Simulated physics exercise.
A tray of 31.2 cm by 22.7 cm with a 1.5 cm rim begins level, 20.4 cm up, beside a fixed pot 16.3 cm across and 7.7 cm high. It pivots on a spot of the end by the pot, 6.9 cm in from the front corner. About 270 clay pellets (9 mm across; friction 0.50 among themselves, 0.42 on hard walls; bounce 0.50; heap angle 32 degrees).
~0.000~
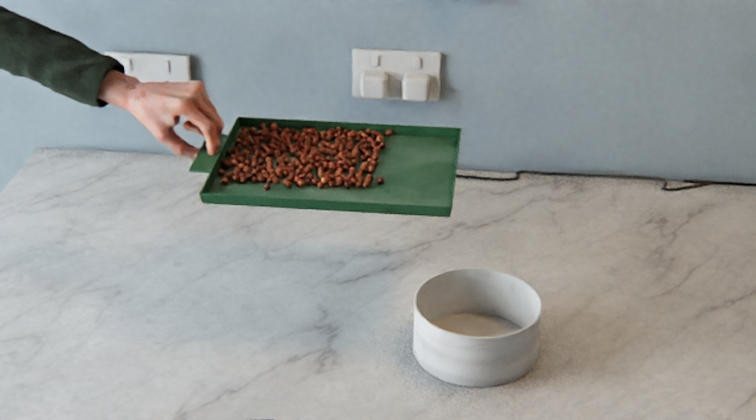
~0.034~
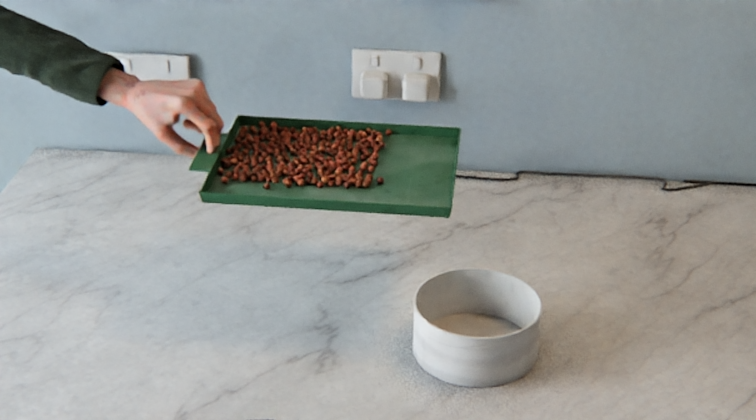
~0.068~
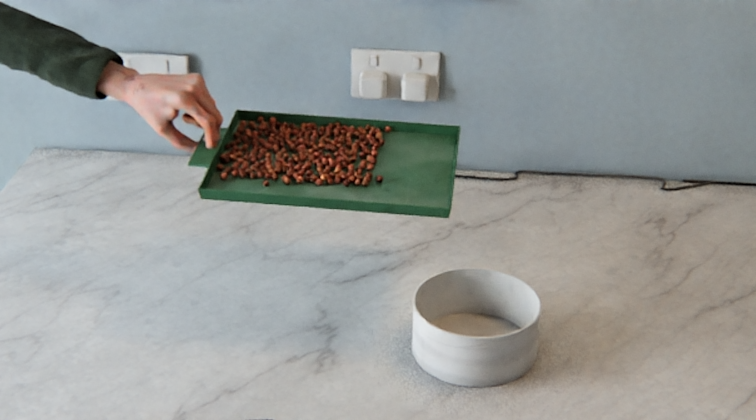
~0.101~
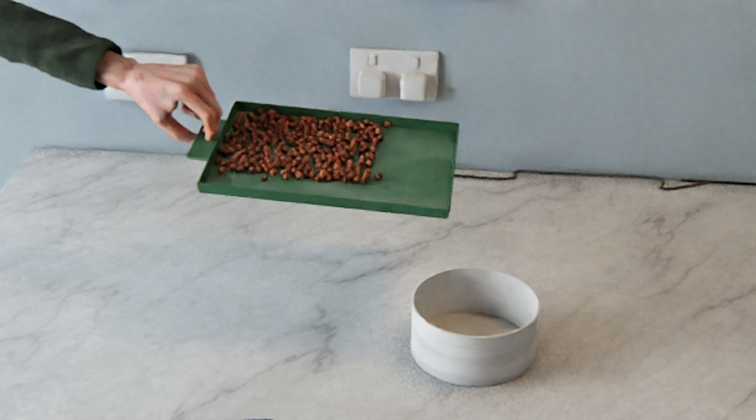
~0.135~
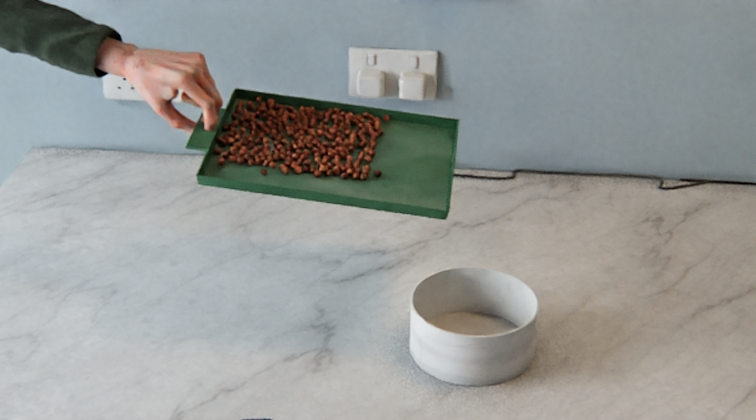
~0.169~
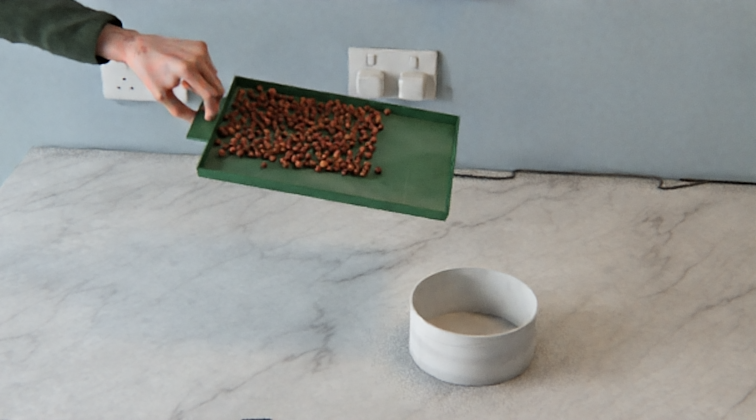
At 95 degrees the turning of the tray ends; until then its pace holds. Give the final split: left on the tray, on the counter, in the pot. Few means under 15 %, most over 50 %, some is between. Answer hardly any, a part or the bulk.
Left on the tray: Hardly any; on the counter: Hardly any; in the pot: The bulk.
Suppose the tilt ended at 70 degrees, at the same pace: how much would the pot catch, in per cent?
It would be near 65 per cent.
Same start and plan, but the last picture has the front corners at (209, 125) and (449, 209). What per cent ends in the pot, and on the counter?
Pot 35, counter 65.
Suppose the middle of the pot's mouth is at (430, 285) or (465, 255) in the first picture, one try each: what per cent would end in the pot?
About 55 and 5 per cent.
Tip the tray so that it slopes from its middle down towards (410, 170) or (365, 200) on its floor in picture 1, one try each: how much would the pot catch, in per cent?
Some 15 and 50 per cent.
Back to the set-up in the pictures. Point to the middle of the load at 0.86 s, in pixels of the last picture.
Around (458, 262).
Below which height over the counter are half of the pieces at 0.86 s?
About 14 cm.
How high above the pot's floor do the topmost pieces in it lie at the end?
Roughly 2.5 cm.
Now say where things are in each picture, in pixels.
The first picture shows tray tilt 0 degrees, front corners at (202, 192) and (450, 206); middle of the pieces at (305, 156); pot at (478, 301).
The second picture shows tray tilt 0 degrees, front corners at (202, 192) and (450, 207); middle of the pieces at (305, 155).
The third picture shows tray tilt 2 degrees, front corners at (201, 188) and (449, 207); middle of the pieces at (304, 152).
The fourth picture shows tray tilt 4 degrees, front corners at (200, 182) and (448, 208), lowest corner right front; middle of the pieces at (303, 146).
The fifth picture shows tray tilt 7 degrees, front corners at (199, 174) and (447, 210), lowest corner right front; middle of the pieces at (302, 139).
The sixth picture shows tray tilt 11 degrees, front corners at (199, 167) and (447, 211), lowest corner right front; middle of the pieces at (303, 131); pot at (474, 300). The tray's pace is about 100 degrees a second.
After 0.58 s, tilt 51 degrees; the tray holds 100 %, the pot 0 %.
After 0.86 s, tilt 78 degrees; the tray holds 45 %, the pot 35 %.
Then, at 1.24 s, tilt 95 degrees; the tray holds 10 %, the pot 70 %.
In the end, at 2.4 s, tray 0 %, counter 5 %, pot 95 %.
